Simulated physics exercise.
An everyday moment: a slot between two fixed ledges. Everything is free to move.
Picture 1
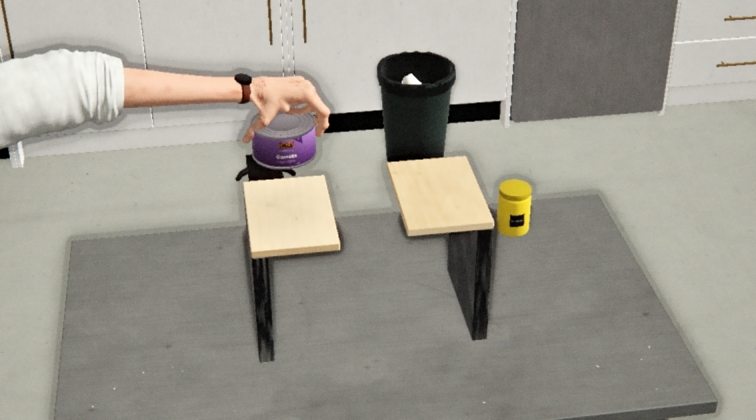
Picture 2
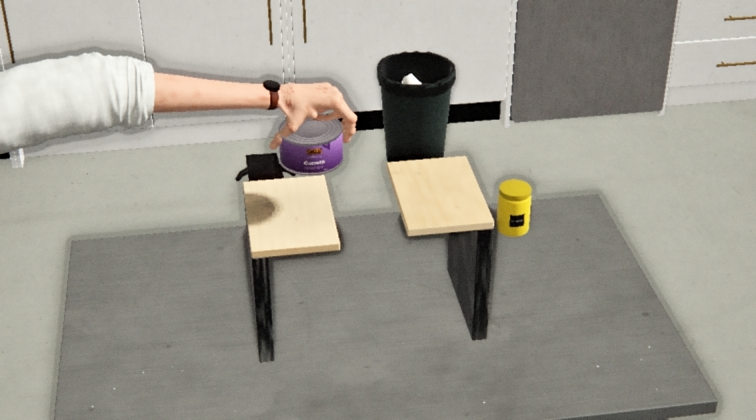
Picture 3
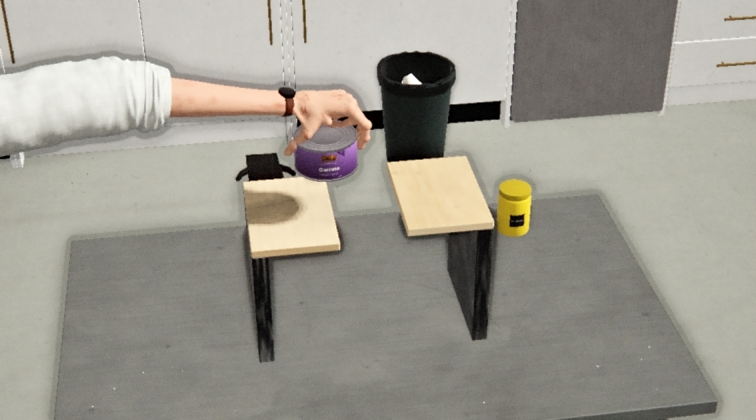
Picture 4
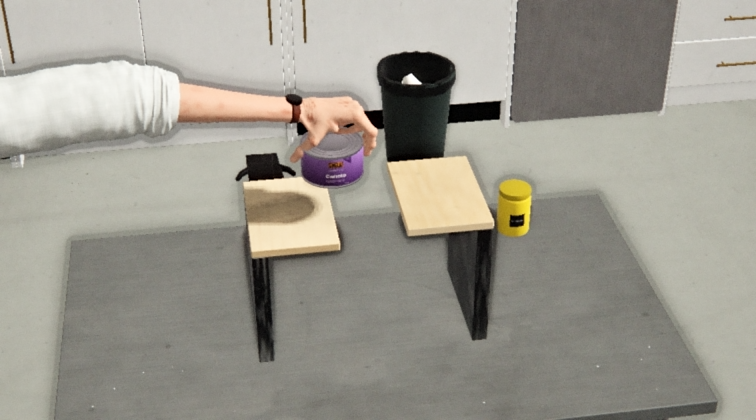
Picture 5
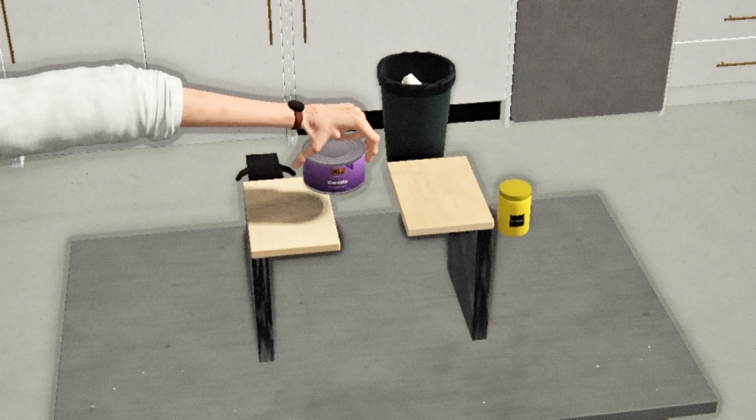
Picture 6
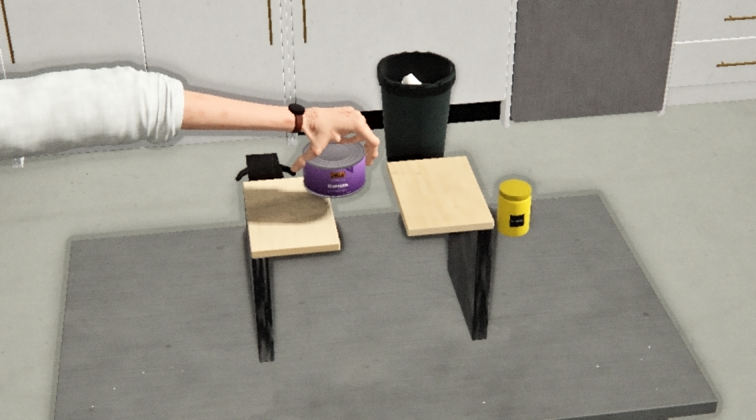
A purple tub, gripped from above by a hand, moved right past the left wooden-topped stand, slowed, and was held still over the gap between the two stands, with a yellow jar off to the right.
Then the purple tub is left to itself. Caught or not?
It reaches the table.
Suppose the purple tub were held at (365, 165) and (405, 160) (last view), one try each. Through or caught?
First, it reaches the table; second, it lodges.
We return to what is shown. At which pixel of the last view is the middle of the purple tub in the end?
Near (299, 307).
Then, 0.30 s past the last view, purple tub rocked 20° from its first pose near (342, 194).
Then, 0.50 s past the last view, purple tub on its side near (369, 267).
Then, 0.60 s past the last view, purple tub rocked 61° from its first pose near (351, 284).
Then, 0.70 s past the last view, purple tub rocked 16° from its first pose near (318, 299).
Finally, moved from the start, purple tub; yellow jar still in place. Final places as the last picture's camera would see them, purple tub near (299, 307). The tub drops through.
